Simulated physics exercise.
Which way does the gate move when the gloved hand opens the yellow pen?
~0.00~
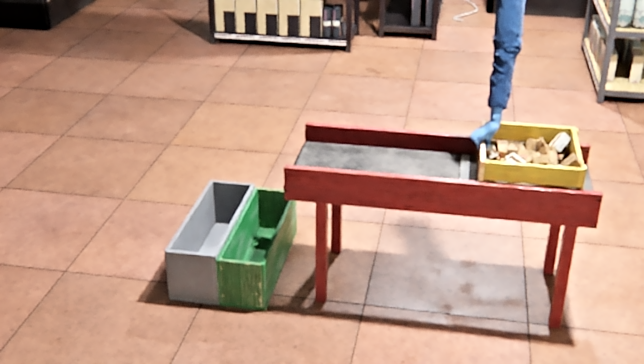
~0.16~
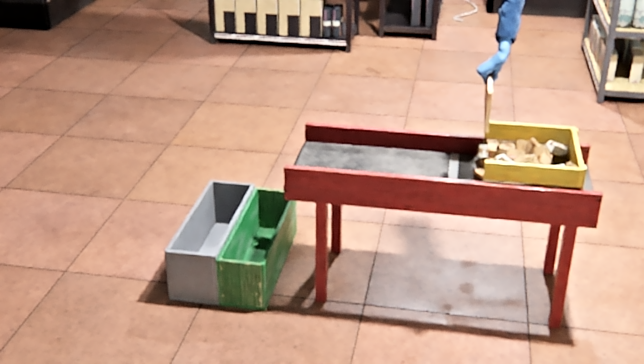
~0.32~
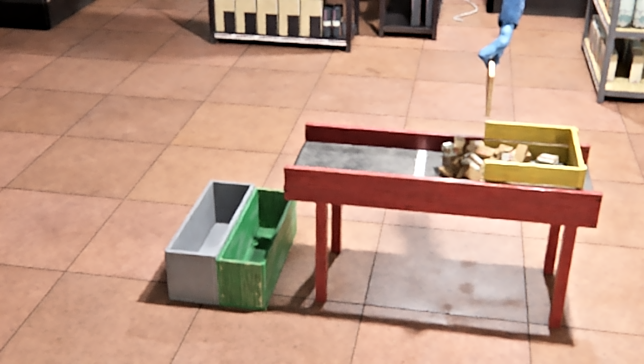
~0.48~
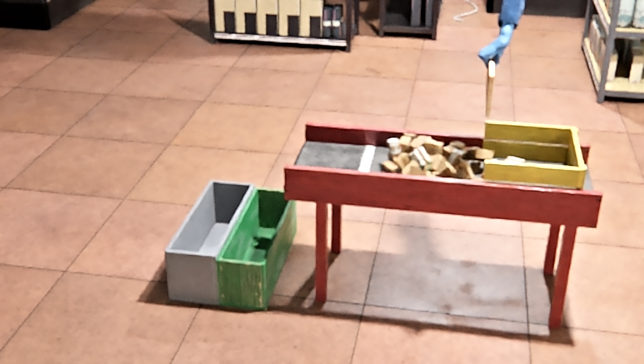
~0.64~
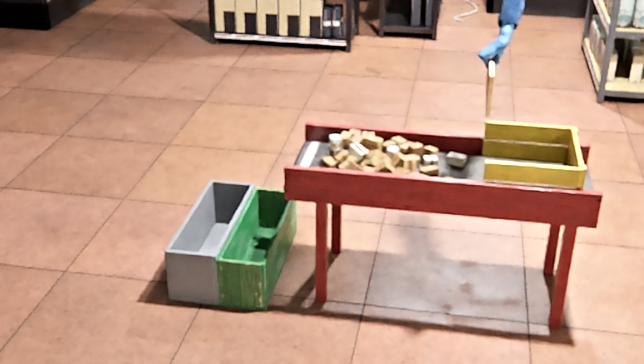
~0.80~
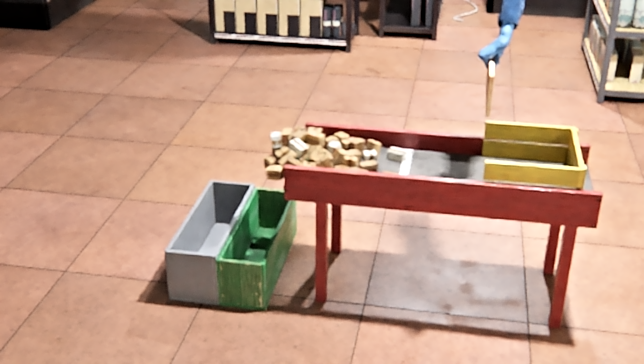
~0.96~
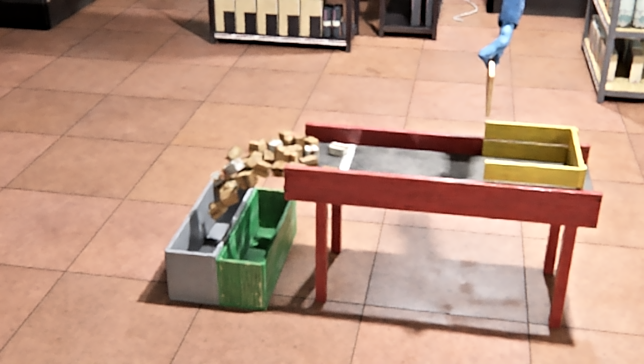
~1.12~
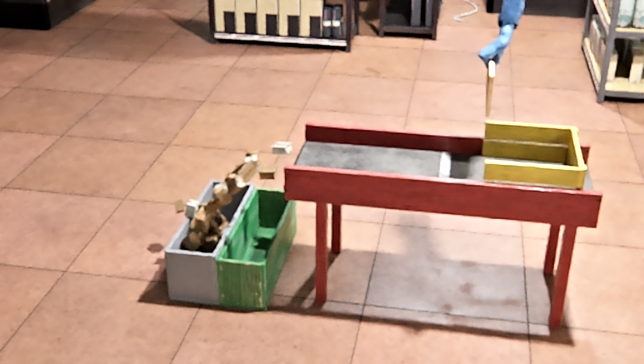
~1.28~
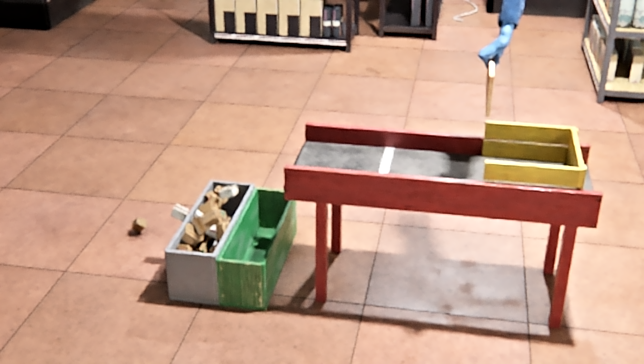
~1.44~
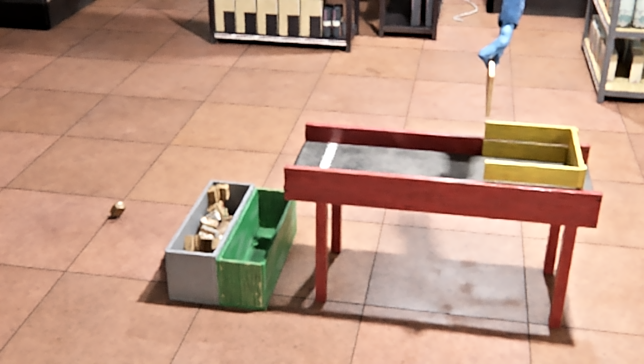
The gate moves up, drawn out of the way by the gloved hand above it.
On a tiled floor indoors, a red-sided table with a grey belt holds a yellow pen full of small tan blocks, with a green tote and a grey tote beyond its left end. A blue-gloved hand lifts the gate at the pen's left side and keeps it raised. The blocks slide out and ride left along the belt in a loose cluster, emptying the pen. They spill off the end, pass over the green tote and drop into the grey one. Most settle there, the green tote stays empty, and a stray block rests on the floor farther left.
